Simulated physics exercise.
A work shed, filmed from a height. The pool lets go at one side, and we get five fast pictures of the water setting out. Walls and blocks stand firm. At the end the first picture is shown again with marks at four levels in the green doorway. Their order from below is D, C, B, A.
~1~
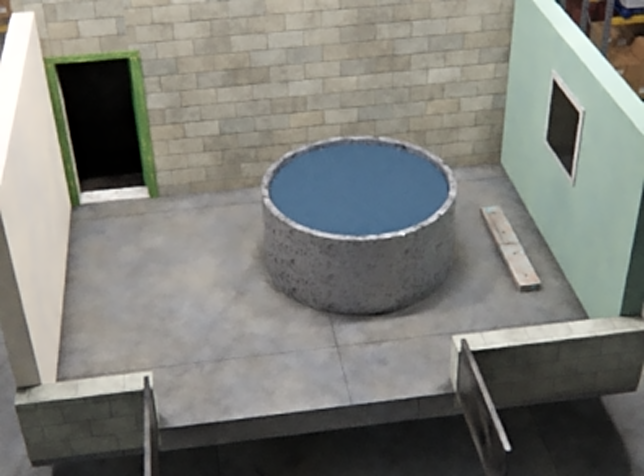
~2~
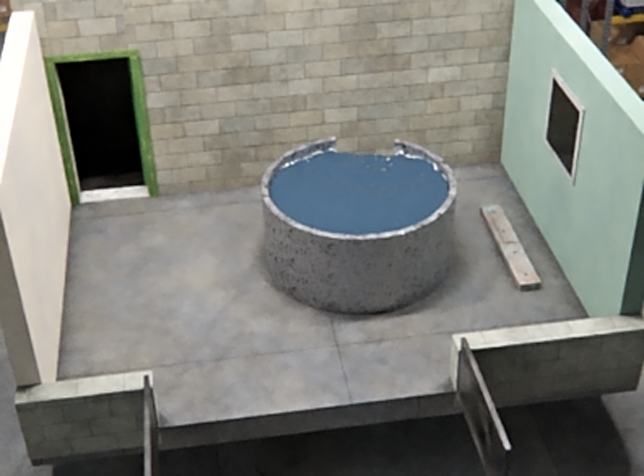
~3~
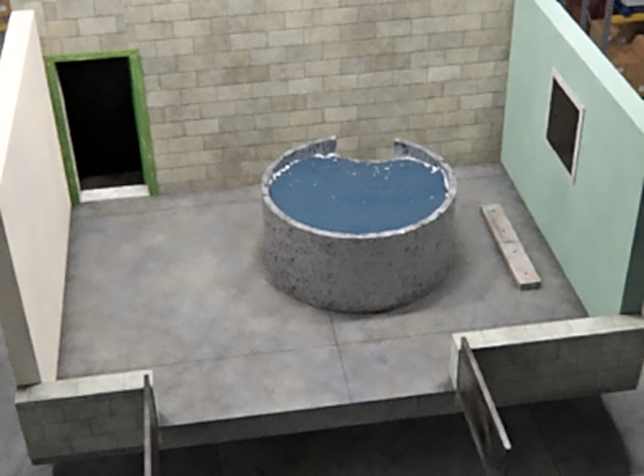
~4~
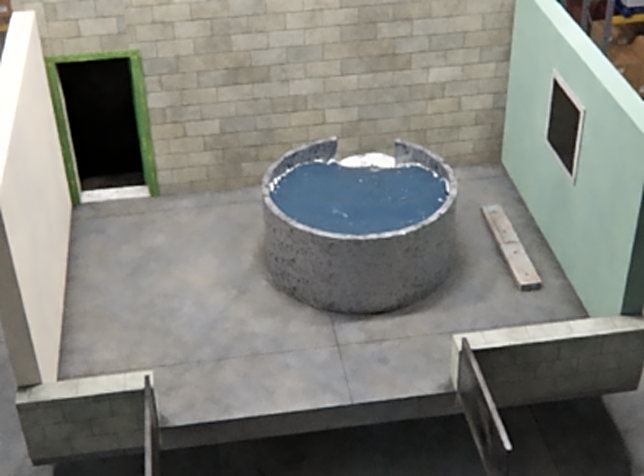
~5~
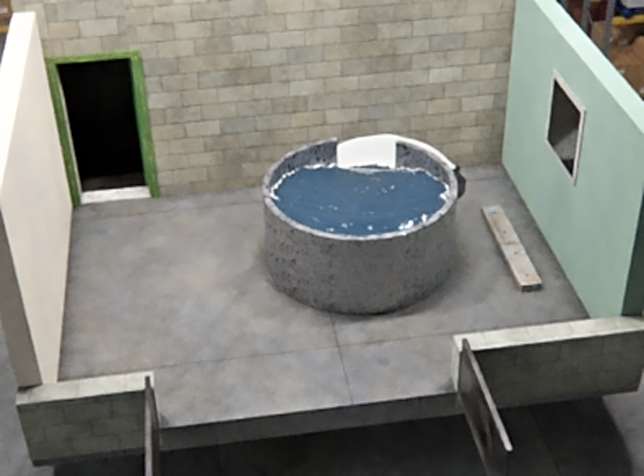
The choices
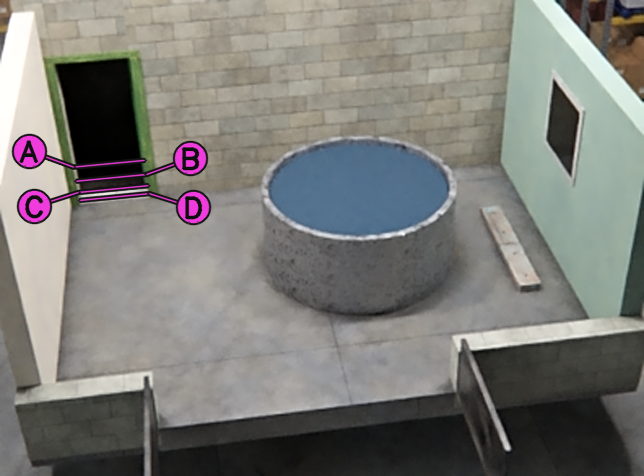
The round stone pool's back rim breaks open, and its blue water ripples and lowers slightly.
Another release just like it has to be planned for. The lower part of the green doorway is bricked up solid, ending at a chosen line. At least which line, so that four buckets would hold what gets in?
Use line C.
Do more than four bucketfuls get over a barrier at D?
Yes, it does.
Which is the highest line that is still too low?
It is D.
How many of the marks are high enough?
Three of them.
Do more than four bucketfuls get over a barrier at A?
No.
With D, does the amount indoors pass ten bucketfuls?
Yes.
On the marked copy, A at (109, 163); B at (111, 177); C at (113, 189); D at (114, 197); from the bottom up D, C, B, A.
Choosing A, nothing gets over.
Choosing B, nothing gets over.
Choosing C, a splash gets over, under a bucket.
Choosing D, some 20 bucketfuls get in.
